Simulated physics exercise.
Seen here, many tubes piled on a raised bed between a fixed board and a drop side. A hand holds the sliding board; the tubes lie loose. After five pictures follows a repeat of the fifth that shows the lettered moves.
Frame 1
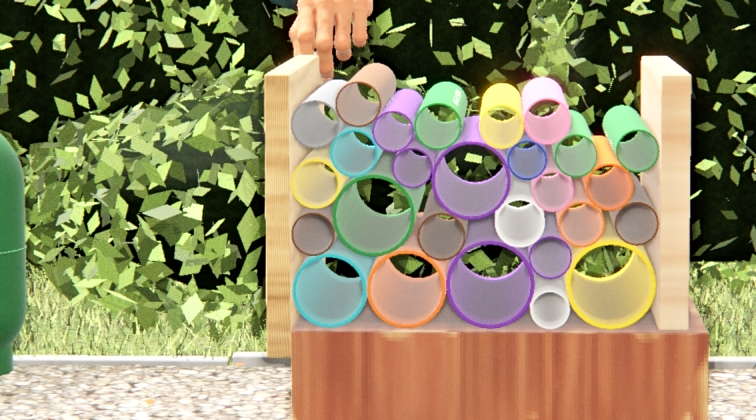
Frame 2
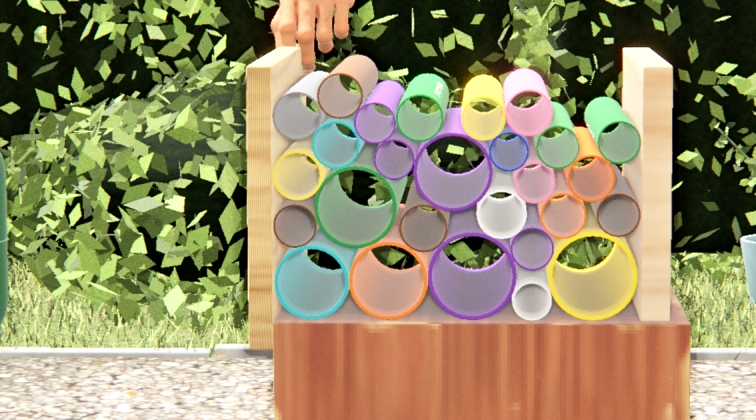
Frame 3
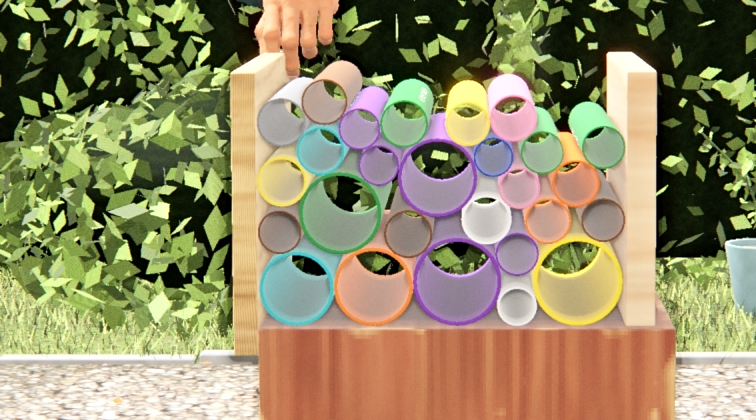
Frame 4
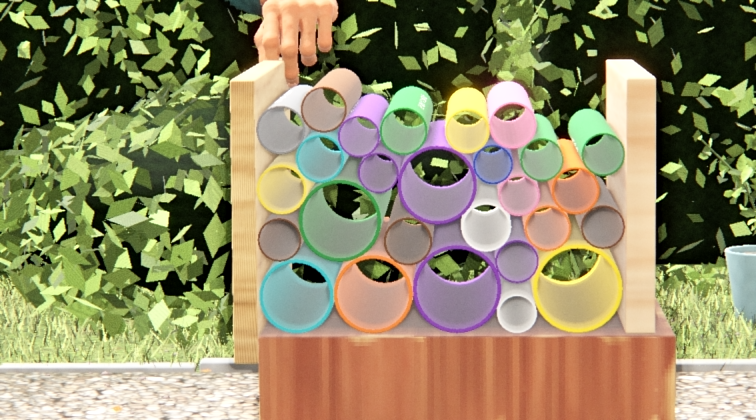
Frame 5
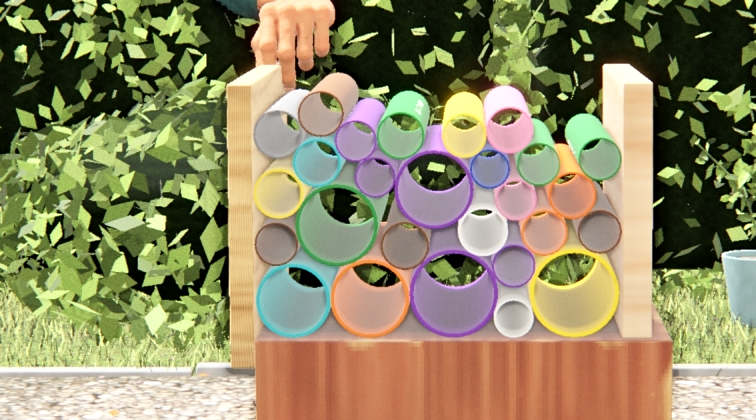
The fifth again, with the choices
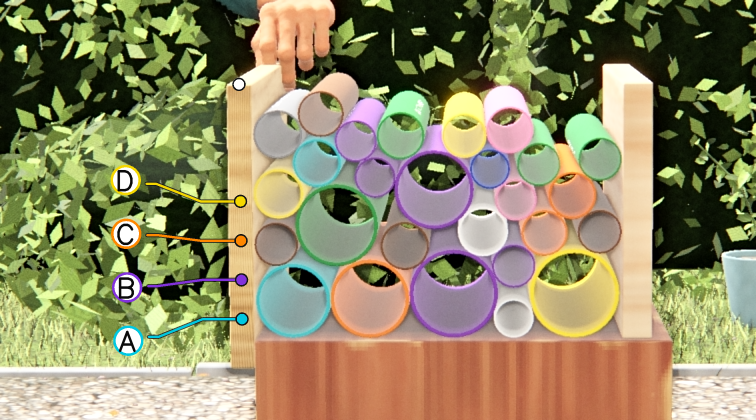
A hand rests on the left wooden board while the stacked colourful tubes stay still.
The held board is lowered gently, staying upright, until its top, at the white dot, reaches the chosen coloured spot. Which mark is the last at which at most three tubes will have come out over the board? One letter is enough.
Mark D is as low as it can go.
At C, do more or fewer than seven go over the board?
Fewer than seven.
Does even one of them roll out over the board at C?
Yes.
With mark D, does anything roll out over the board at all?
At D: Yes.
On the copy, A at (242, 319); B at (242, 280); C at (241, 241); D at (241, 201); the white dot at (239, 84).
On D. First, top of the board (253, 142).
Then, top of the board (254, 200).
Finally, top of the board (254, 200), two out over the board.
By contrast, A more than three out over the board; B more than three out over the board; C more than three out over the board.
